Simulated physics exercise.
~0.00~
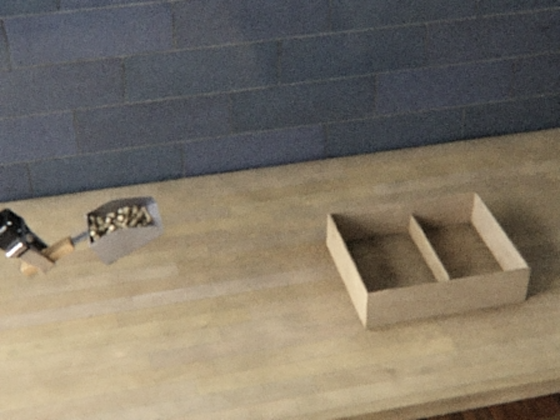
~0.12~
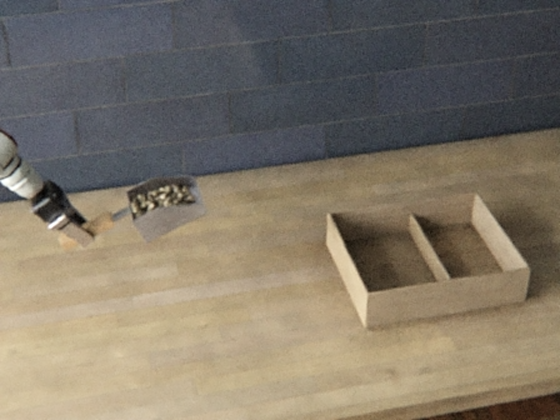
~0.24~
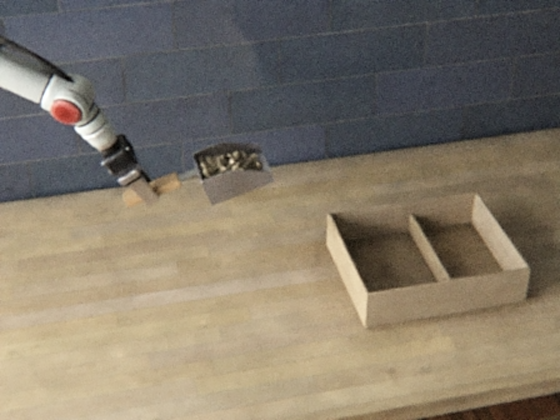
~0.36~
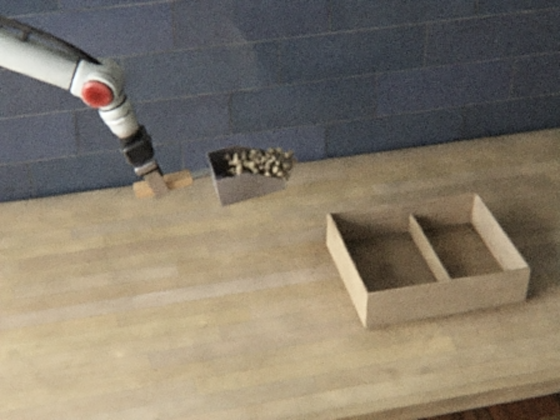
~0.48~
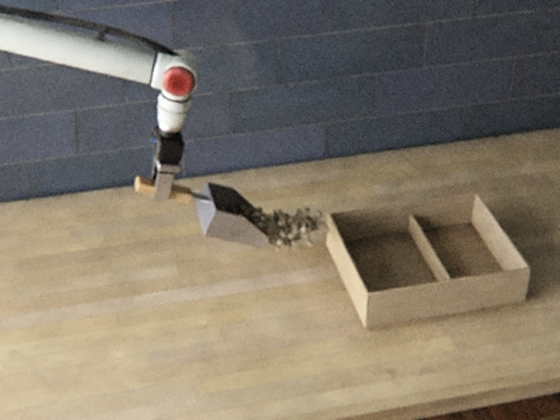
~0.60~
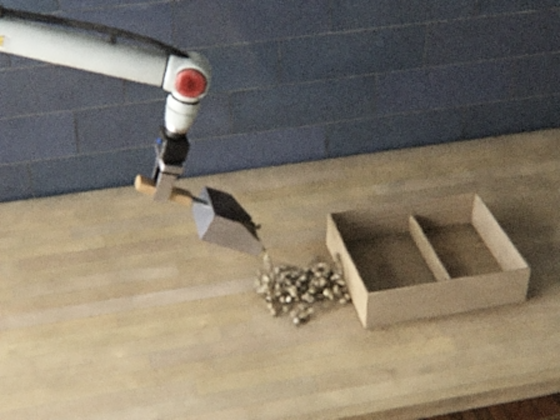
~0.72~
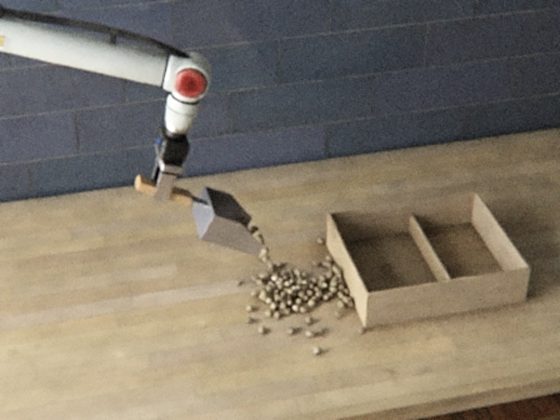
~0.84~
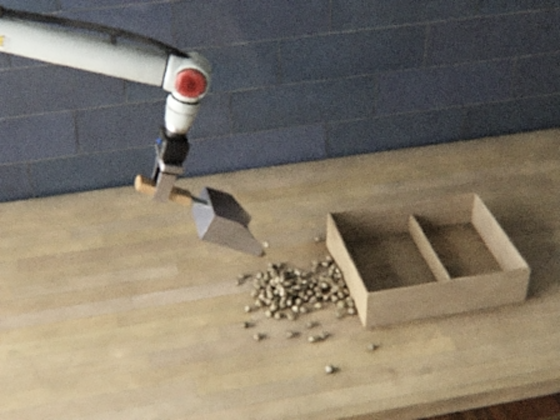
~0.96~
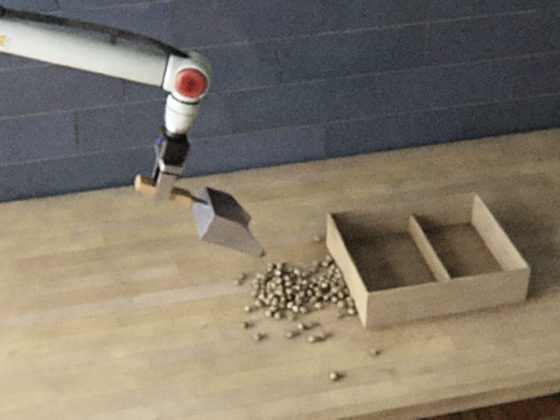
On a wooden worktop, a robot arm carries a scoop of pebbles rightward and tips it, spilling them beside a divided box.
